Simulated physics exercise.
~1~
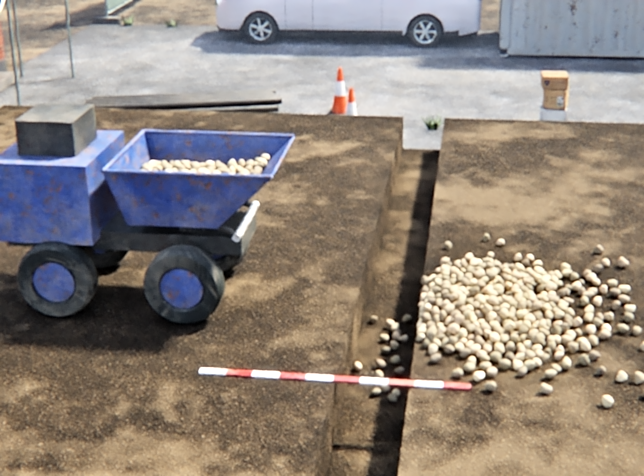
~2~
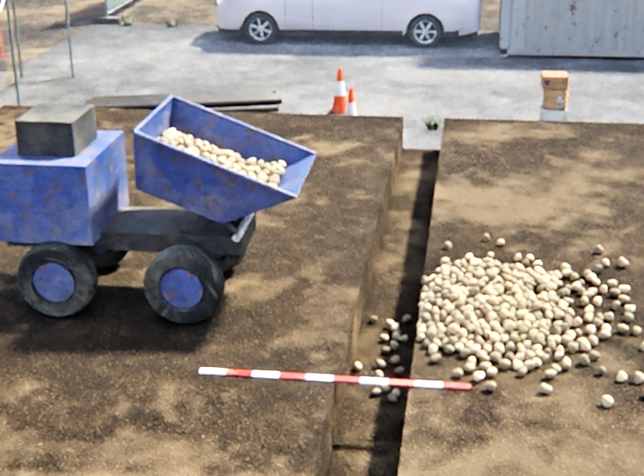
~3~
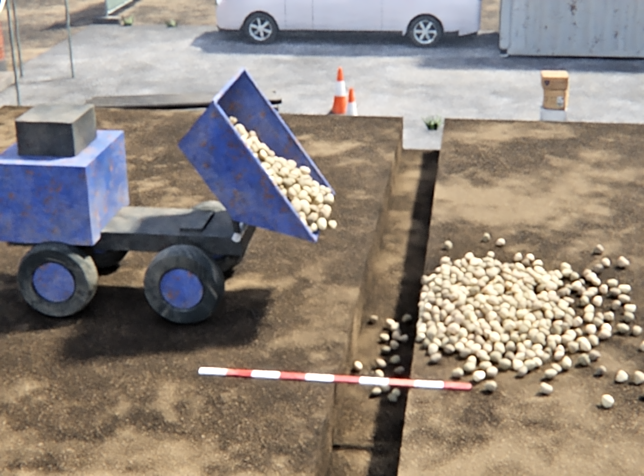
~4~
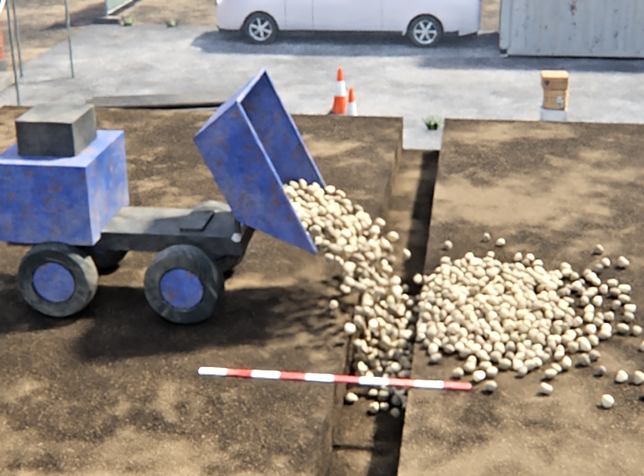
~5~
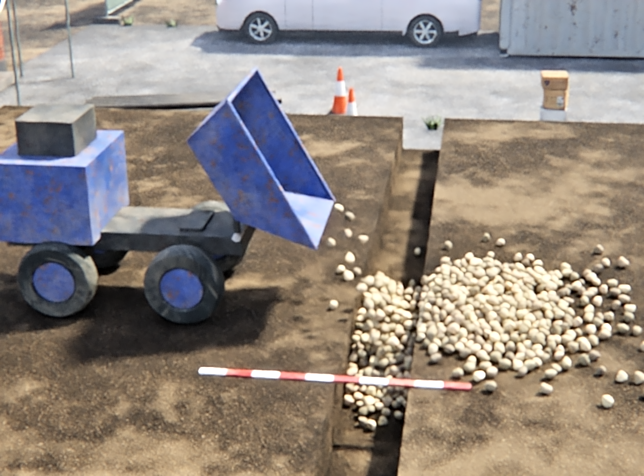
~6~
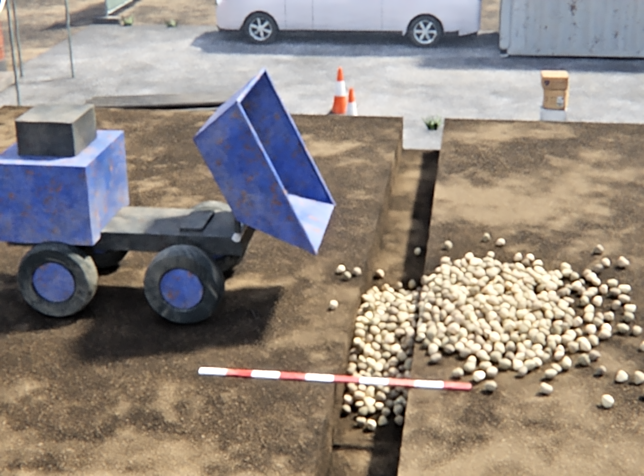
In the video, a blue dumper tips its skip forward to the right, pouring pale round stones into a narrow trench beside an existing heap, then jolts the raised skip, which ends empty with the trench partly filled and a few stones left on the near edge.
